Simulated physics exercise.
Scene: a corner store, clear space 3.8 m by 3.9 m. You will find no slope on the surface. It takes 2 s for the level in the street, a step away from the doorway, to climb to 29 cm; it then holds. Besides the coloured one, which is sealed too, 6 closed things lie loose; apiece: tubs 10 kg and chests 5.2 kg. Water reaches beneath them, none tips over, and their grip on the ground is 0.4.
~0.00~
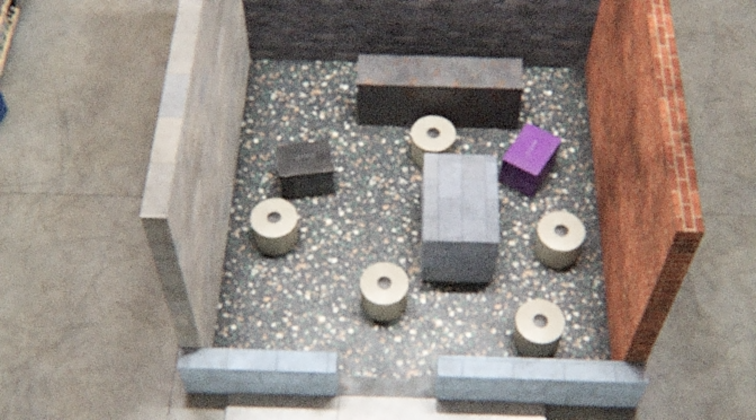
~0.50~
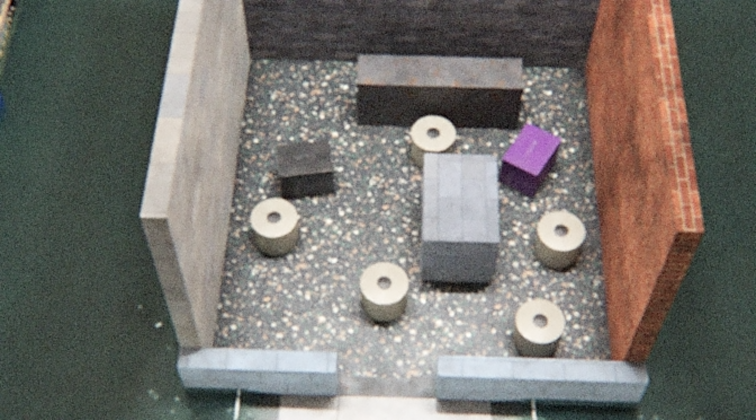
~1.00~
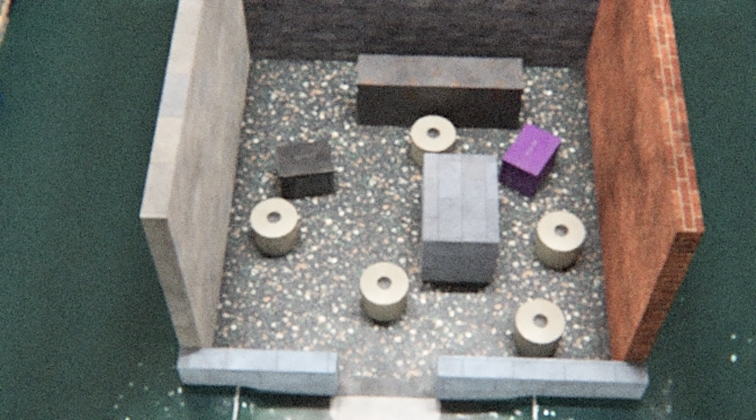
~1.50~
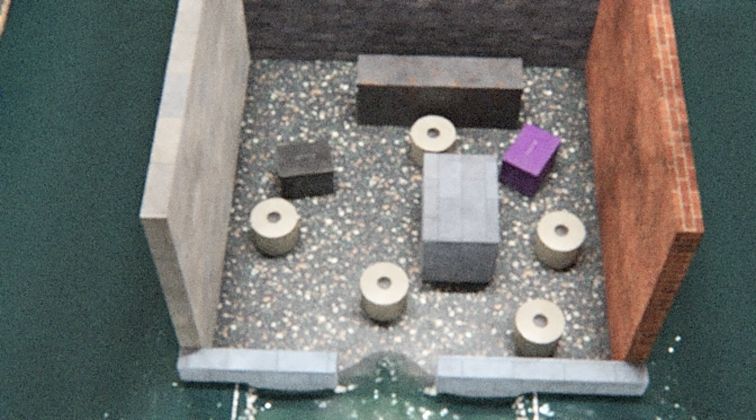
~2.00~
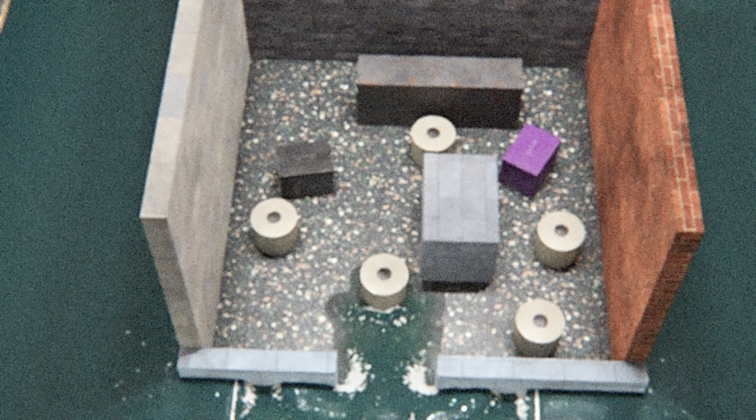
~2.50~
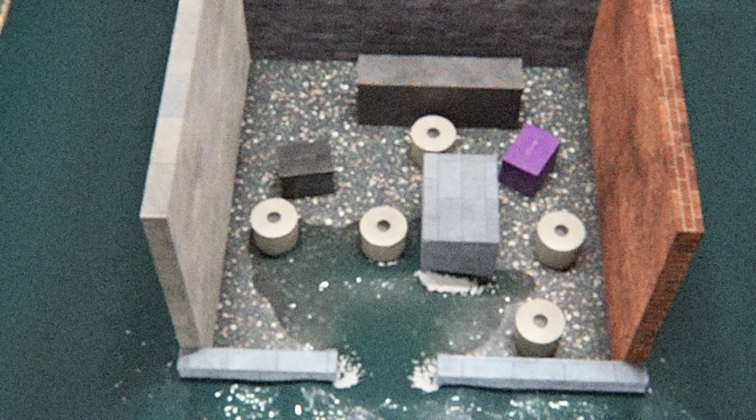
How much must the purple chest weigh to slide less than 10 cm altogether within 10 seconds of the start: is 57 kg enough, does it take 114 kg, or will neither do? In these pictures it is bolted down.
My call: It is fine with the lighter amount.
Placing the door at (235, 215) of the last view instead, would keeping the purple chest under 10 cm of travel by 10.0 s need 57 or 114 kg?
I'd say the lighter one will work.
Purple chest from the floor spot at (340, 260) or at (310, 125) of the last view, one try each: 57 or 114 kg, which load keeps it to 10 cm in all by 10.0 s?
One by one: Only the big mass suffices; the small mass suffices.
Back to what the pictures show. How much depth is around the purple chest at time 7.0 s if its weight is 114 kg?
About 7 cm.
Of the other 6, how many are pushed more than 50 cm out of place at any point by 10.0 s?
4.
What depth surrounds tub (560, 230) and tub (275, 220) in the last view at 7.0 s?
Roughly 5 and 14 cm.
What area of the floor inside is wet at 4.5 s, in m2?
Wet: Near 11.0 m2.
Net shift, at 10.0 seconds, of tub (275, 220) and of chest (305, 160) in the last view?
They sit 40 cm and 120 cm away, in the order given.
After 3.5 s the purple chest would be 0 cm from its start with 57 kg and 0 cm from its start with 114 kg; 0 cm of water round it then.
After 4.5 s the purple chest would be 0 cm from its start with 57 kg and 0 cm from its start with 114 kg; 5 cm of water round it then.
After 7.0 s the purple chest would be 0 cm from its start with 57 kg and 0 cm from its start with 114 kg; 7 cm of water round it then.
After 10.0 s the purple chest would be 0 cm from its start with 57 kg and 0 cm from its start with 114 kg; 15 cm of water round it then.
